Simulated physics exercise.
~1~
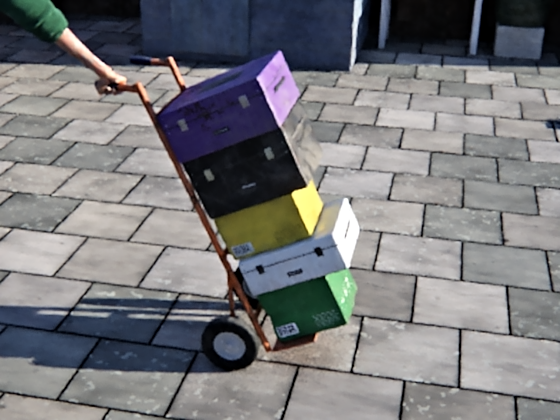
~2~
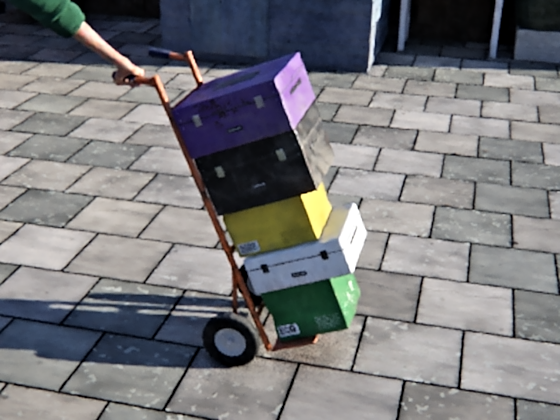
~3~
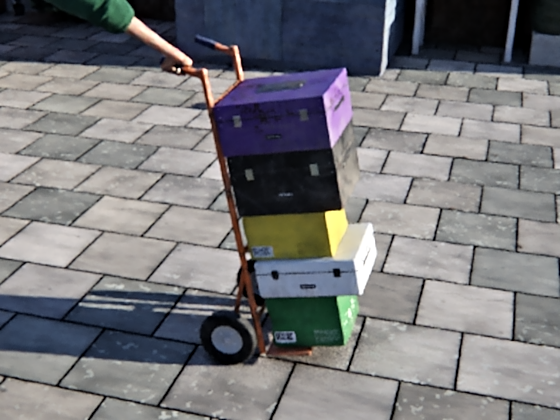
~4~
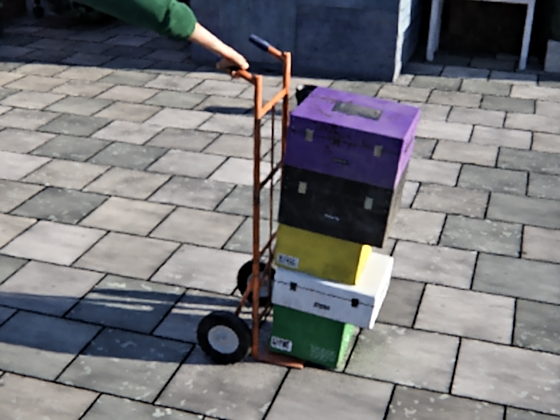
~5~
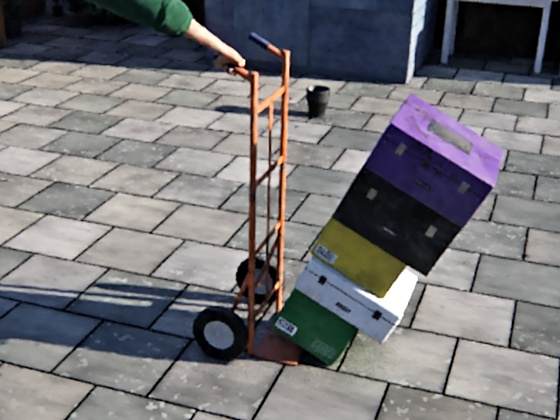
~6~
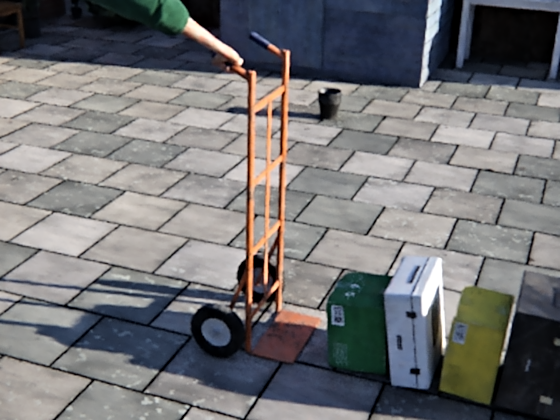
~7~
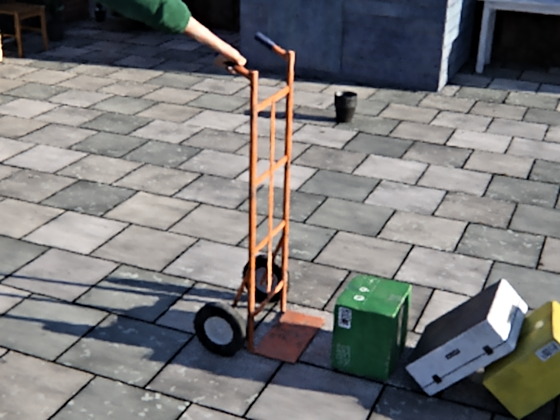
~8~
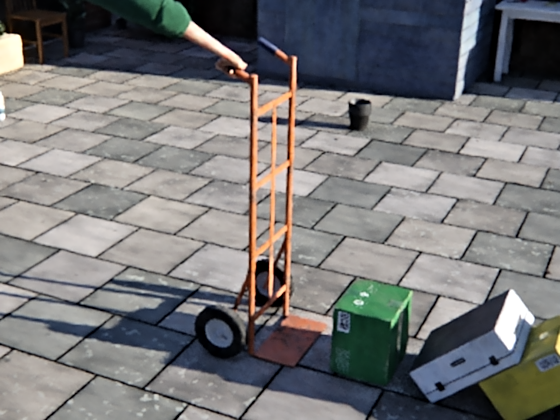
An orange hand truck, held by a green-sleeved arm at upper left, leans back on a sunlit grey paved yard, seen from slightly above. It carries a stack of five boxes, with purple on top, then black, yellow, white and green at the bottom. The hand swings the truck upright, and the whole stack tips away to the right. The boxes topple off in a row across the paving, the purple one going out of view. At the end the empty-framed truck stands still in the hand's grip, the green box tipped over beside its plate, the white and yellow ones leaning at right.
